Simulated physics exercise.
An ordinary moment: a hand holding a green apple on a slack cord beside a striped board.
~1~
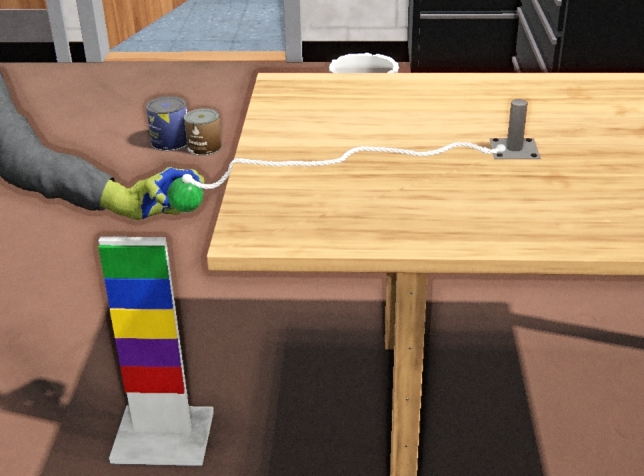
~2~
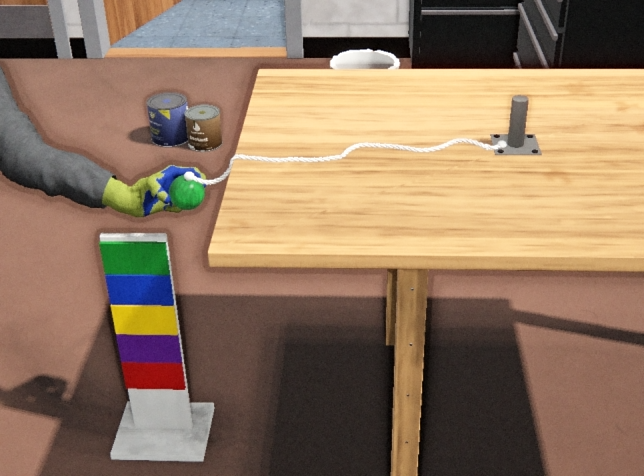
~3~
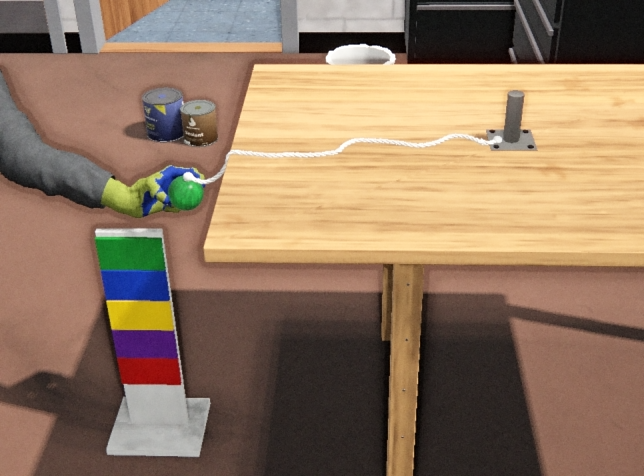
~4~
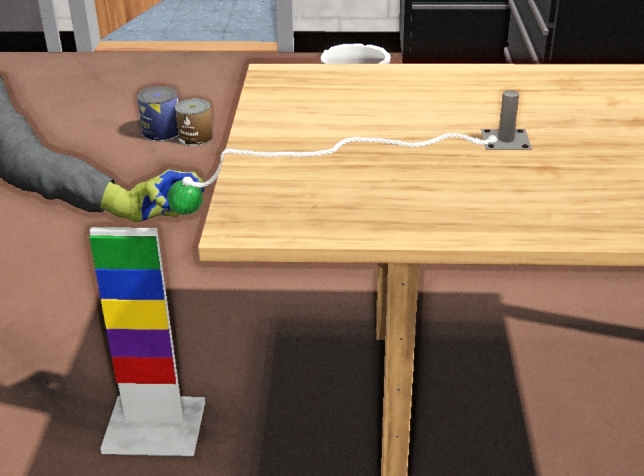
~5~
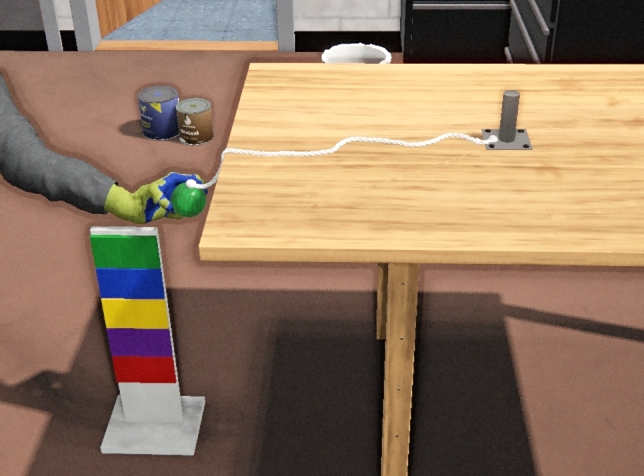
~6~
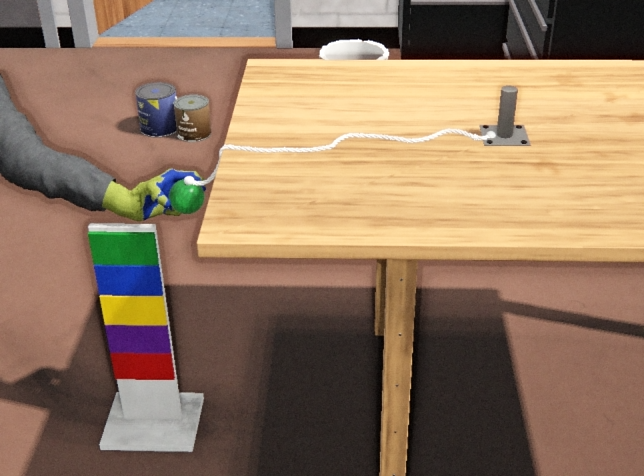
A gloved hand held a green ball-like object on a slack white cord beside a wooden table, barely moving above a colorful striped board, while the view shifted very slightly.
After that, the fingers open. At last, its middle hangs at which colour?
At green.
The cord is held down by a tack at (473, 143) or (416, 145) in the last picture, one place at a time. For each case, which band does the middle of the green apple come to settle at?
For the first place it's green, and for the second green.
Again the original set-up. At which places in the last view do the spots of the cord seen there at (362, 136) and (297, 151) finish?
First: (334, 140). Second: (257, 142).
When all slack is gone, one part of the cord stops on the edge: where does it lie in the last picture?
Roughly (265, 151).
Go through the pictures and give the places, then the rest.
The first frame shows green apple (186, 195); green (133, 264); blue (139, 295); yellow (143, 325); purple (148, 353); red (152, 381).
The second frame shows green apple (187, 192); cord through (483, 146) (429, 150) (360, 146) (308, 160) (238, 158).
The third frame shows green apple (186, 193).
The fourth frame shows green apple (185, 197); cord through (473, 141) (420, 145) (351, 140) (299, 155) (229, 152).
The fifth frame shows green apple (189, 200).
The sixth frame shows green apple (187, 197); cord through (472, 137) (418, 141) (349, 136) (297, 151) (227, 148).
A little later, apple near (216, 239); level with green.
Next, apple near (237, 252); level with green.
Later still, apple near (248, 251); level with green.
When it is over, apple near (240, 252); level with green. The cord holds its middle at green.
